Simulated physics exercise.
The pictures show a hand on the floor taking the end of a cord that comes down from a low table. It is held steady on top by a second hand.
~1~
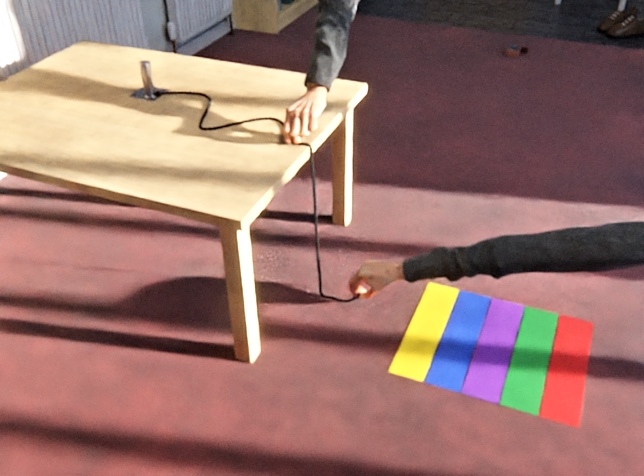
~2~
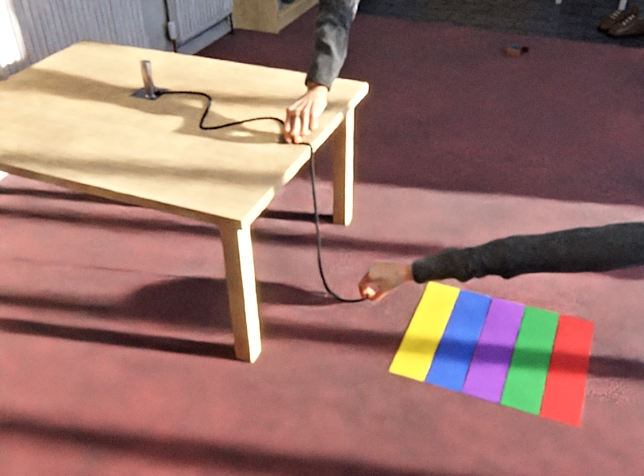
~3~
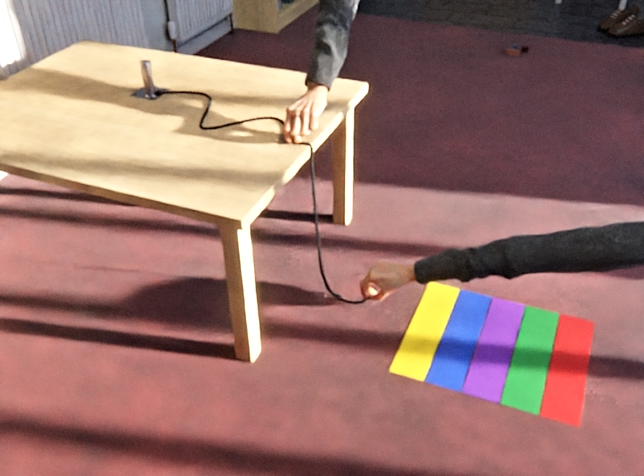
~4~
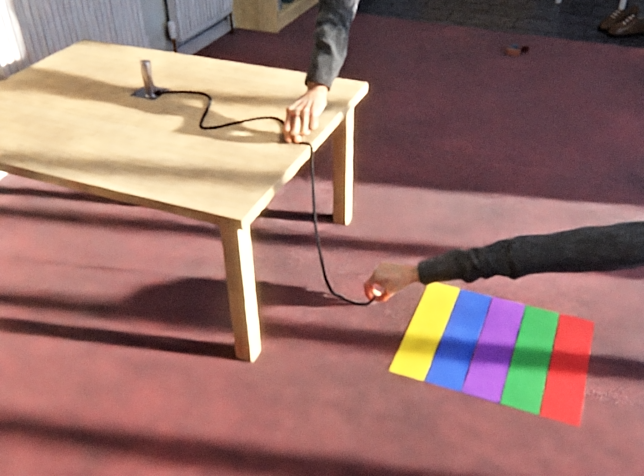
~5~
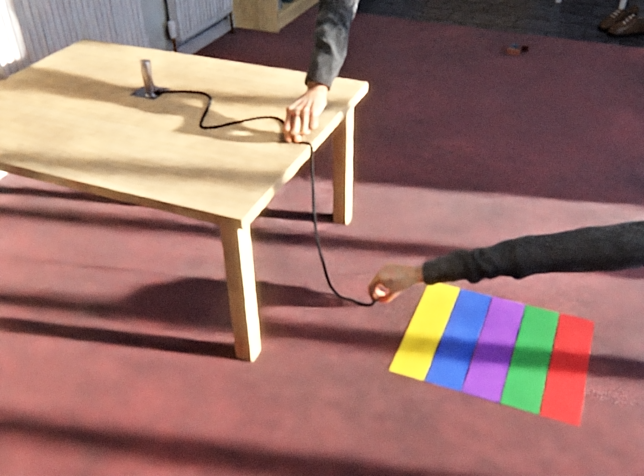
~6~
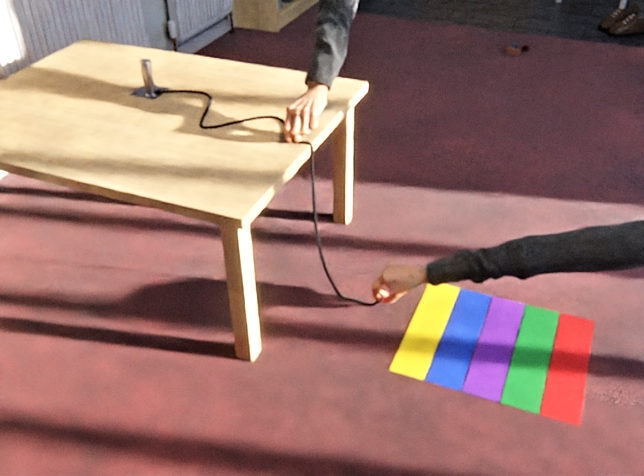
A dark cord runs across a low, pale wooden table and over its edge to a hand near a reddish floor, seen from above at an angle. A second hand rests on the cord at the table's corner, and right of the table lie yellow, blue, purple, green and red stripes. The lower hand draws the cord's end slightly right, while the upper hand and camera stay still.
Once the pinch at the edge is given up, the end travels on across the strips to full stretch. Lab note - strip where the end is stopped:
Red strip.
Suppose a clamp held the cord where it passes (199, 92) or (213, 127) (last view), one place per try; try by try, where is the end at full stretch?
Try by try: (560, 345), (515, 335).
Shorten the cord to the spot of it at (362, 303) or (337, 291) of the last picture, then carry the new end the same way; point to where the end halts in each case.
In order, about (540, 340) and about (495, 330).
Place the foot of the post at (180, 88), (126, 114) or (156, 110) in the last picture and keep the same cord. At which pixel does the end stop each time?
First close to (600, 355), next close to (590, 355), last close to (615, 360).
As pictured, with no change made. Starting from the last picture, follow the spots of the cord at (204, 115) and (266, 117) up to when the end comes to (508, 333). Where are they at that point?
(235, 116) and (314, 138).
Soon after, end near (508, 333); over purple.
Then, end near (549, 343); over green.
At full stretch, end near (572, 349); over red. The end stops over the red strip.
